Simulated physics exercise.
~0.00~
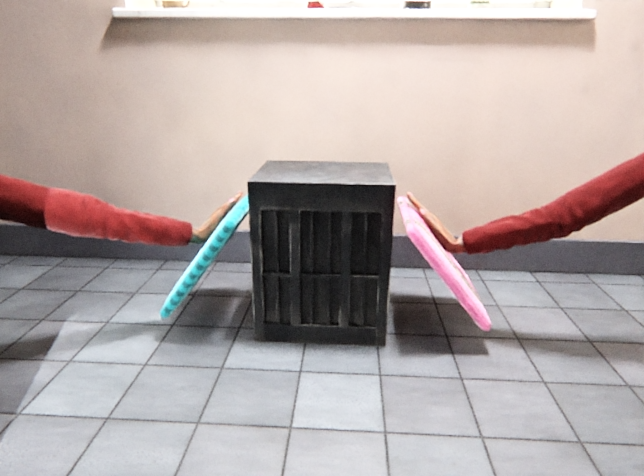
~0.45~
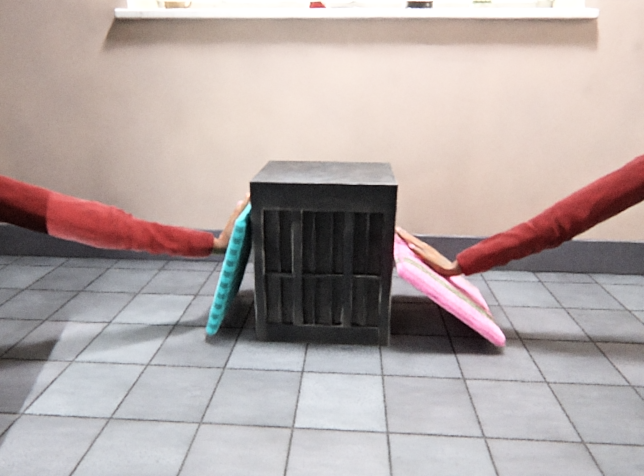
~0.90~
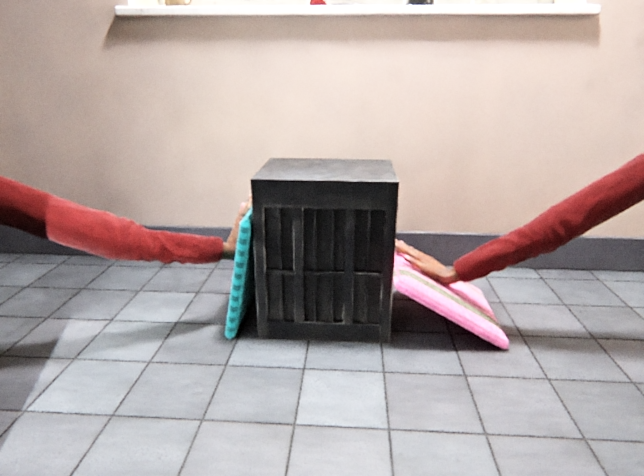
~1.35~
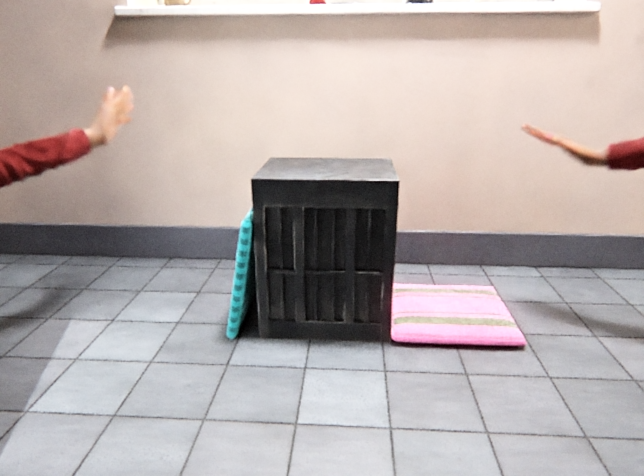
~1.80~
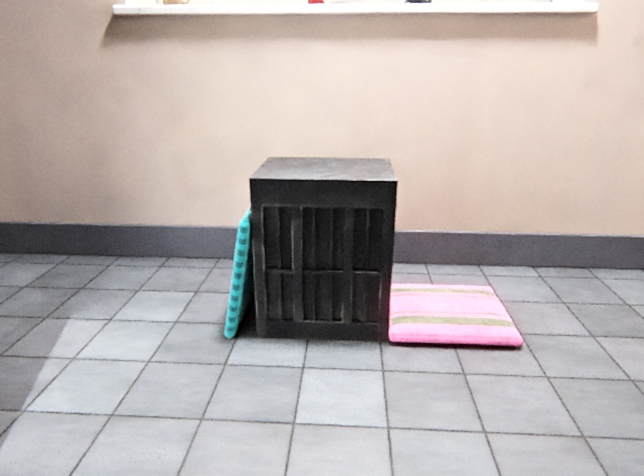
Two red-sleeved arms propped a turquoise seat pad against the left side of a black crate and a pink one against the right, then let go; the turquoise pad stayed leaning, but the pink one slid down flat on the floor.
